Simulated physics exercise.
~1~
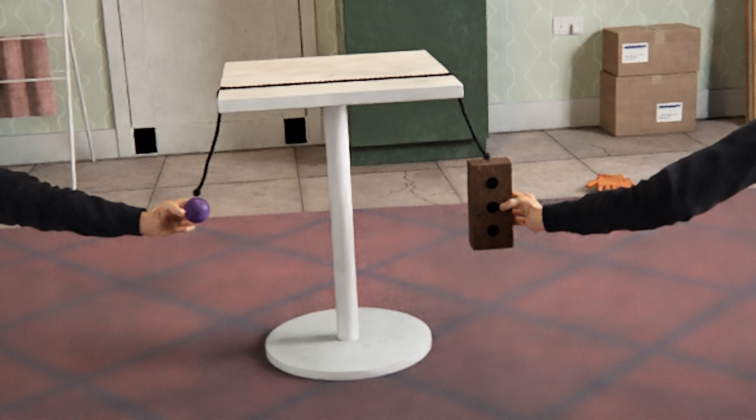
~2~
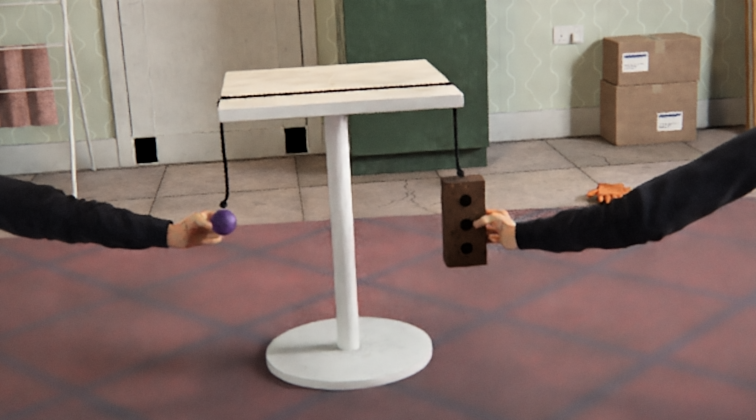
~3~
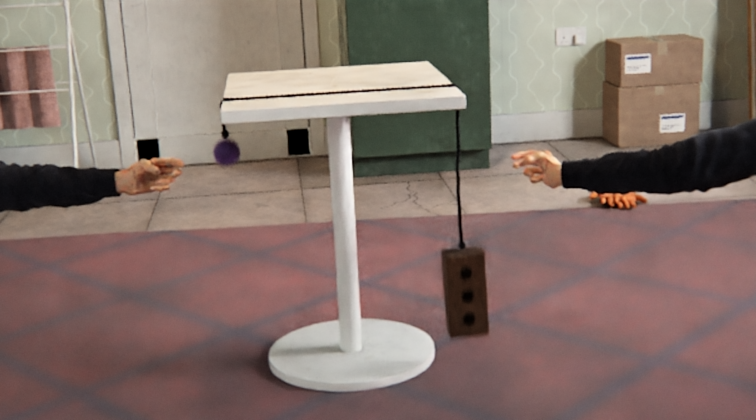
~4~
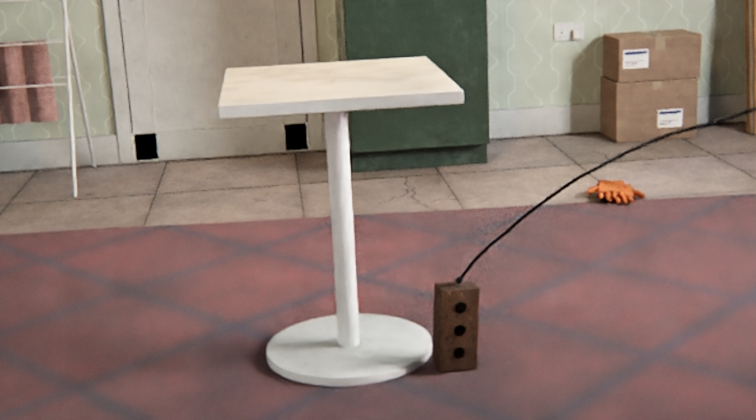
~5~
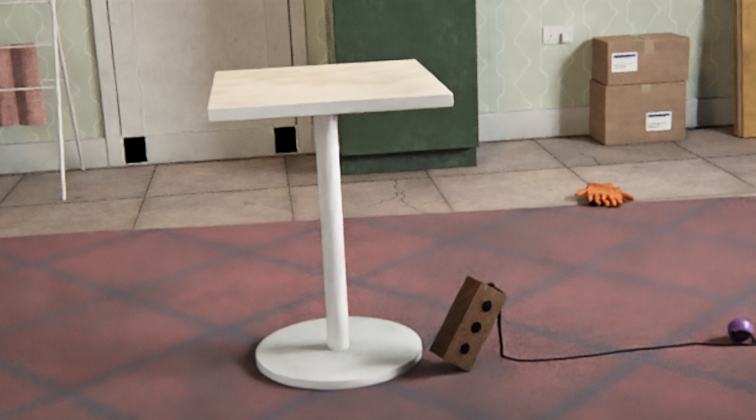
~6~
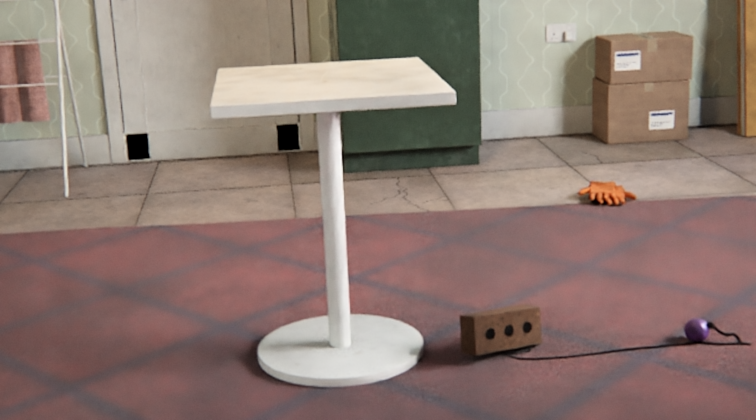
A pale square-topped table on a white pedestal stands on a reddish tiled floor, seen from the front by a slightly swaying camera, with a green cabinet and cardboard boxes behind. A black cord lies across its top, and two dark-sleeved arms hold its ends, a purple ball at left and a brown brick at right. The hands bring both inward and let go, and the brick drops while the ball rises. The brick reaches the floor as the cord flies off to the right. The brick tips over, and finally it lies beside the base, with the ball on the floor farther right.
